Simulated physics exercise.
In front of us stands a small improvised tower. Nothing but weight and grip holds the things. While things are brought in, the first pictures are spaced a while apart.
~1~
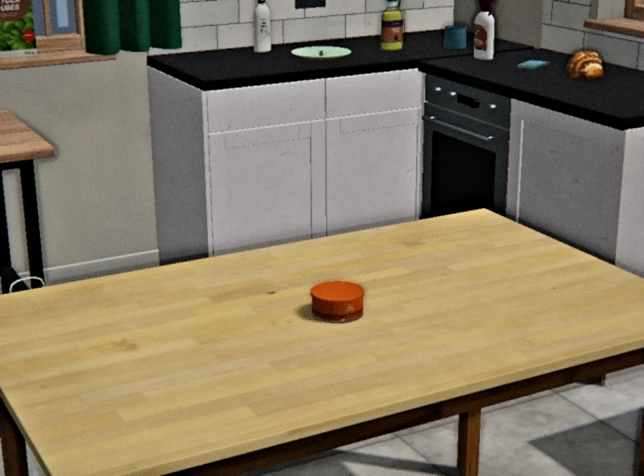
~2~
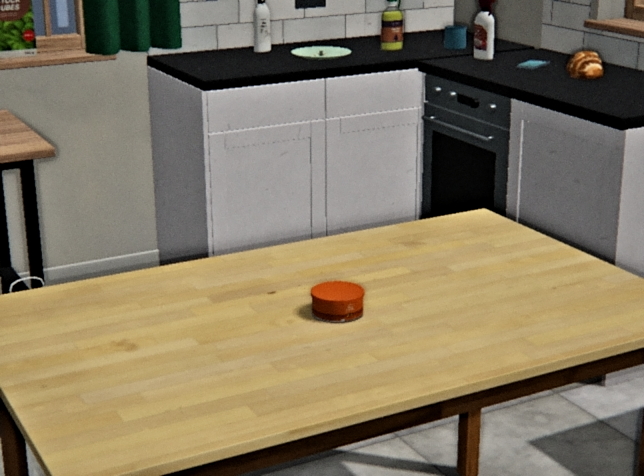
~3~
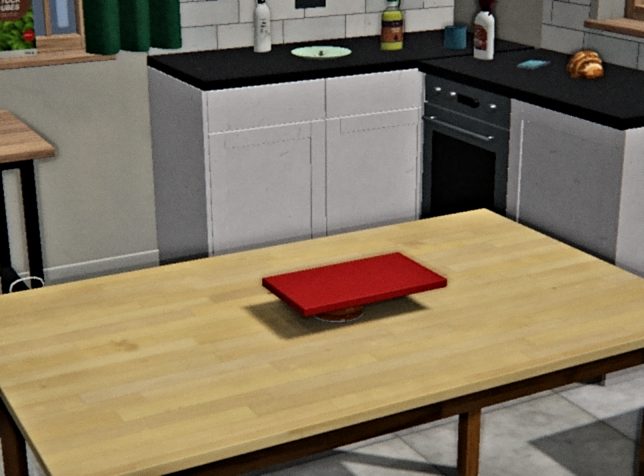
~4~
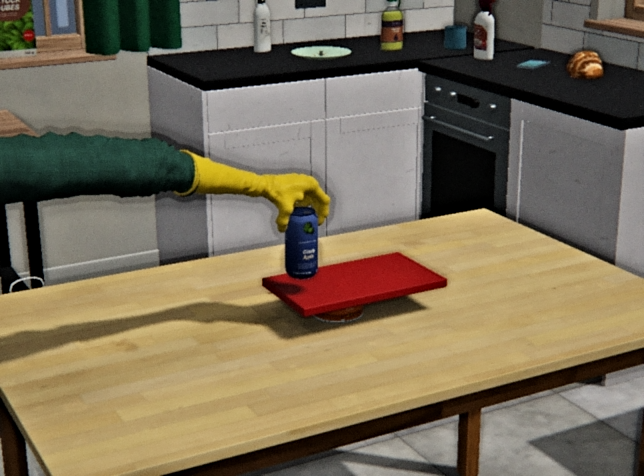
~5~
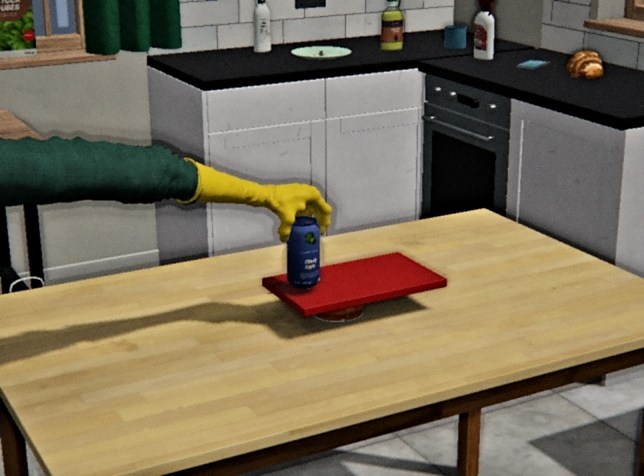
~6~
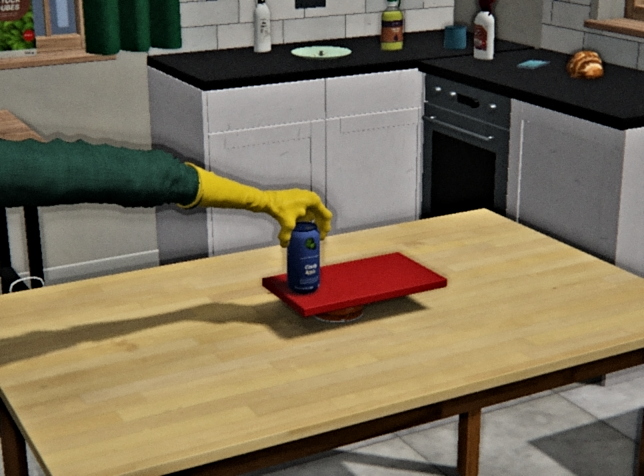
A flat red lid appears on top of a small round orange container near the middle of a pale wooden table, seen from slightly above by a still camera in a kitchen. White cupboards, a black counter and a dark oven stand behind. From the left, a green-sleeved arm in a yellow glove lowers a blue can onto the lid's left side and keeps hold of it.
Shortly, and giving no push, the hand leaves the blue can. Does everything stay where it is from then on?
I predict the stack will bear it.
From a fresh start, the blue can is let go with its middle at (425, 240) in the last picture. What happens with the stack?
What happens next is that it goes down.
Then, 0.20 s on from there, no change.
Then, 0.40 s on from there, blue can resting near (303, 259).
In the end, all 3 unmoved. At the end, from the last picture's camera, blue can near (303, 259). The stack keeps its balance.
